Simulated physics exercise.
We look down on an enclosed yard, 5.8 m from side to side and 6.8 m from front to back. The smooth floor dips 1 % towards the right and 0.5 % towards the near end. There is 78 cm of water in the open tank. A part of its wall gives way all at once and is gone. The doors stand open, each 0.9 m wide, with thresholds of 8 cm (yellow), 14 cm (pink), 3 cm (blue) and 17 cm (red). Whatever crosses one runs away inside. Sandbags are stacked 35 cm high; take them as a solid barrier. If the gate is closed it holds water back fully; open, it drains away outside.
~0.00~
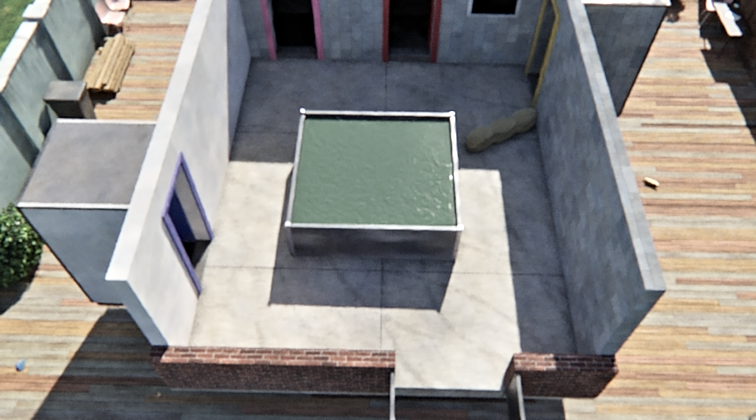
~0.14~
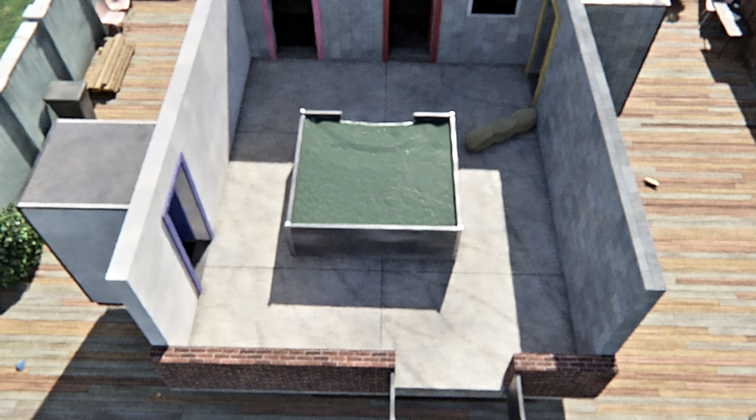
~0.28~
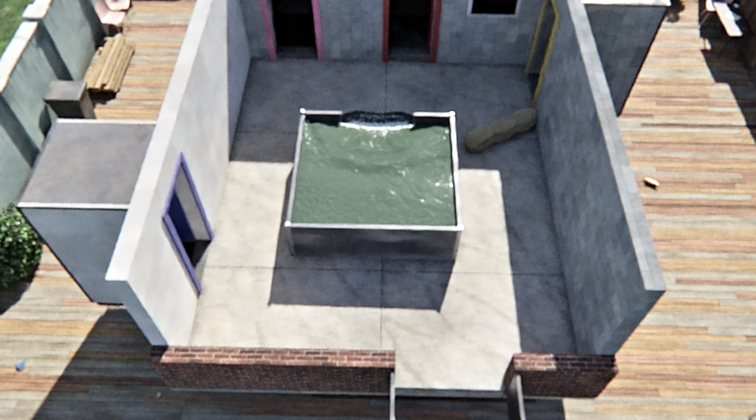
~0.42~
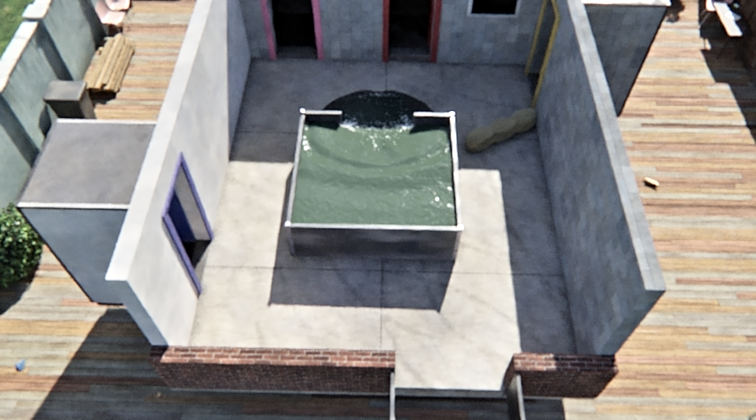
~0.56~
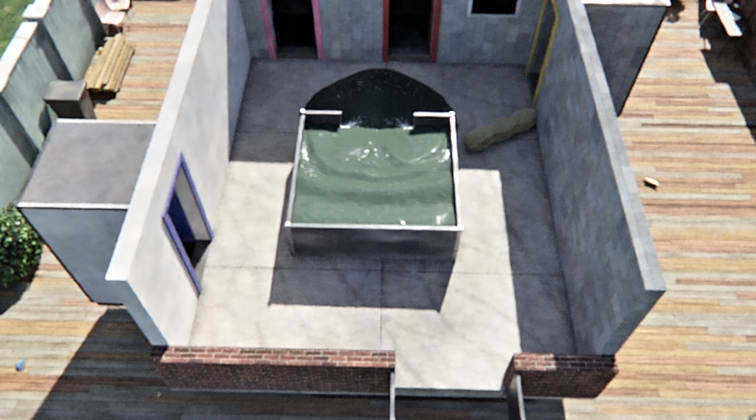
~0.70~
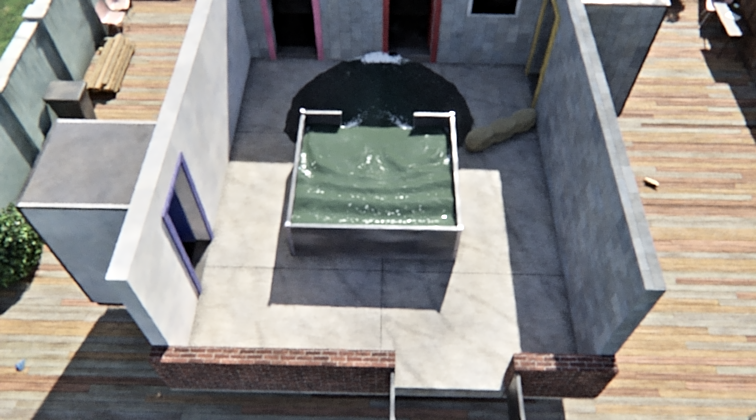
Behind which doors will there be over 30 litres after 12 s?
The water let in: At the yellow door it exceeds the limit; at the pink door it passes the limit; at the blue door it exceeds the limit; at the red door it passes the limit.
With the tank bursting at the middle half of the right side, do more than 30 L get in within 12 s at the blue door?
Then: Blue above.
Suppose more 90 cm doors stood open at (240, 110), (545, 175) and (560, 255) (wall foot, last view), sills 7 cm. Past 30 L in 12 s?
In turn: Over, under, not over.
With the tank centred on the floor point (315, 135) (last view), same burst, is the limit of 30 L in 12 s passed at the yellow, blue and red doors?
Against that limit: Yellow above, blue under, red below.
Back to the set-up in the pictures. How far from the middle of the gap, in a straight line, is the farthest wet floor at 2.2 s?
About 3.8 m.
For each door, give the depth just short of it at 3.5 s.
In cm: Yellow 28, pink 22, blue 1, red 28.
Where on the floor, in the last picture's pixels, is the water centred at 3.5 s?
At about (372, 149).
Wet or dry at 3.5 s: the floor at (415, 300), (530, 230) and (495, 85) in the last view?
In turn: Dry, not reached, flooded.
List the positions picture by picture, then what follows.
The first picture shows still water, 78 cm deep, in the open tank at (376, 169).
In the second picture, the front is at a hidden place, 0.7 m from the gap on the open tank's far side; 0.4 m2 of floor is under water; 78 cm left at the back of the open tank.
In the third picture, water pours out on the open tank's far side and has run 1.0 m, to a hidden place; typically 13 cm deep outside, 78 cm at the open tank's back.
In the fourth picture, the front is at (398, 95), 1.5 m from the gap on the open tank's far side; 2.6 m2 of floor is under water; 78 cm left at the back of the open tank.
In the fifth picture, water pours out on the open tank's far side and has run 2.1 m, to (392, 73); typically 7 cm deep outside, 77 cm at the open tank's back.
In the sixth picture, the front is at (415, 64), 2.5 m from the gap on the open tank's far side; 6.4 m2 of floor is under water; 73 cm left at the back of the open tank.
After 1.4 s water covers 25 % of the floor and is deepest (47 cm) near (376, 142); yellow door not reached, pink door 21 cm at the sill, 1 L in, blue door not reached, red door 41 cm at the sill, 78 L in.
After 2.2 s water covers 30 % of the floor and is deepest (46 cm) near (259, 63); yellow door 23 cm at the sill, 14 L in, pink door 23 cm at the sill, 21 L in, blue door not reached, red door 40 cm at the sill, 203 L in.
After 3.5 s water covers 50 % of the floor and is deepest (38 cm) near (532, 119); yellow door 28 cm at the sill, 176 L in, pink door 22 cm at the sill, 59 L in, blue door not reached, red door 28 cm at the sill, 329 L in.
After 7.0 s water covers 80 % of the floor and is deepest (21 cm) near (385, 143); yellow door 19 cm at the sill, 492 L in, pink door 16 cm at the sill, 117 L in, blue door 7 cm at the sill, 3 L in, red door 20 cm at the sill, 406 L in.
After 12.0 s water covers 95 % of the floor and is deepest (16 cm) near (532, 119); yellow door 15 cm at the sill, 692 L in, pink door 11 cm at the sill, 128 L in, blue door 8 cm at the sill, 90 L in, red door 12 cm at the sill, 412 L in.
